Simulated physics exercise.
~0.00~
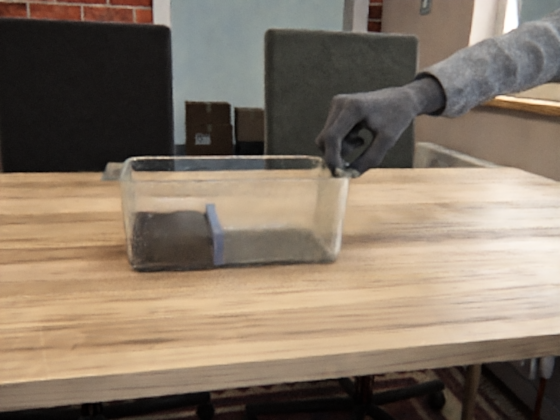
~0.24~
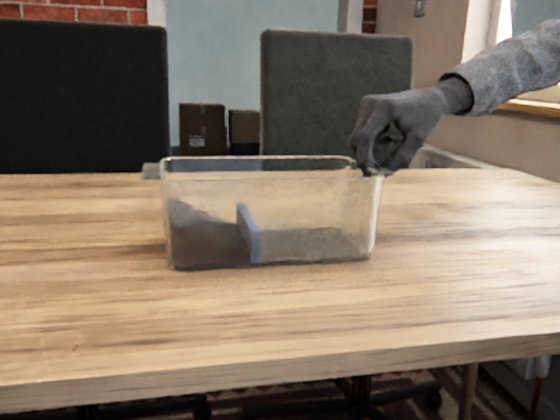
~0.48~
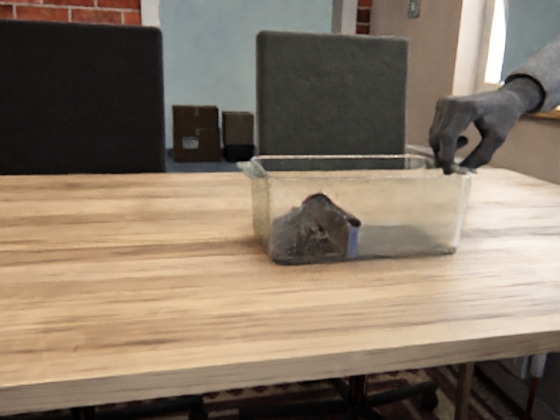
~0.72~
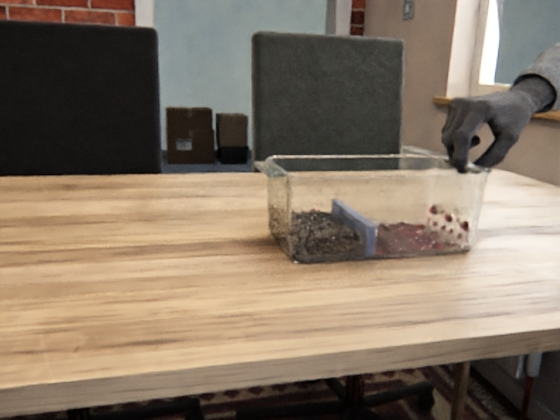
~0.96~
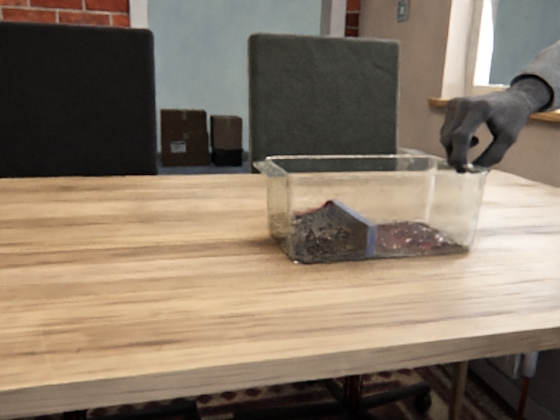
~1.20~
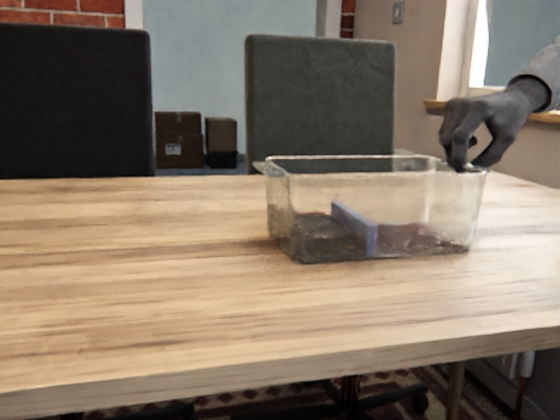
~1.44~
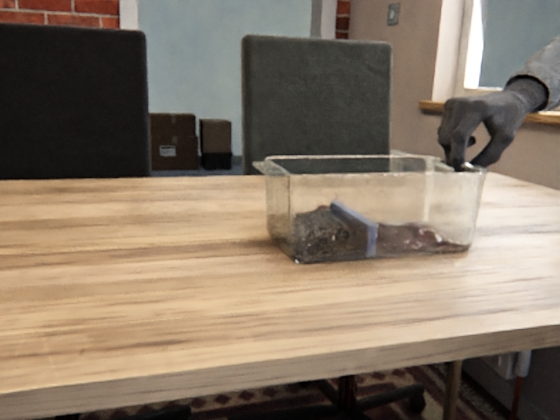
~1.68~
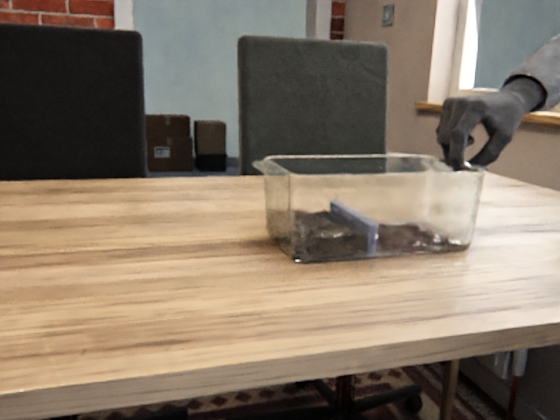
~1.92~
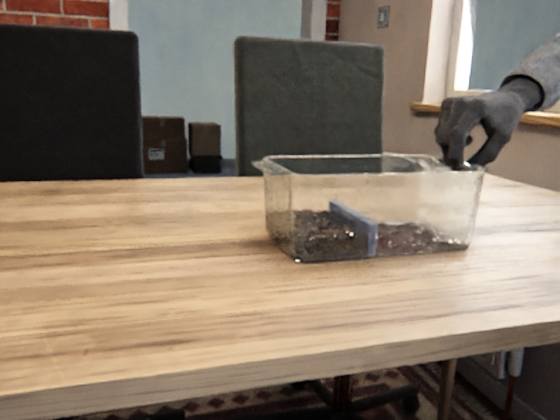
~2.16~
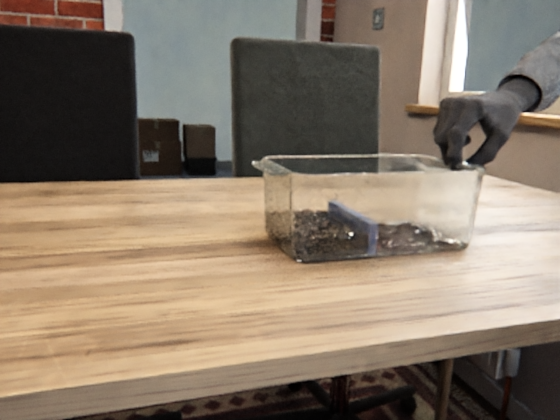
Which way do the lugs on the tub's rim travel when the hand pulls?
They move to the right along with the tub, and then stay in place once it stops.
A grey hand reaches in from the right and grips the rim of a clear oblong tub on a pale wooden table, seen from just above the tabletop, with dark chairs and a brick and pale blue wall behind. A low bluish divider splits the tub, with dark wine on its left. The hand pulls the tub to the right, and the wine heaps up on the left, then surges over the divider. After the tub stops, dark reddish liquid sloshes on both sides. It ends lower and speckled, with a smaller share right of the upright divider and none on the table.
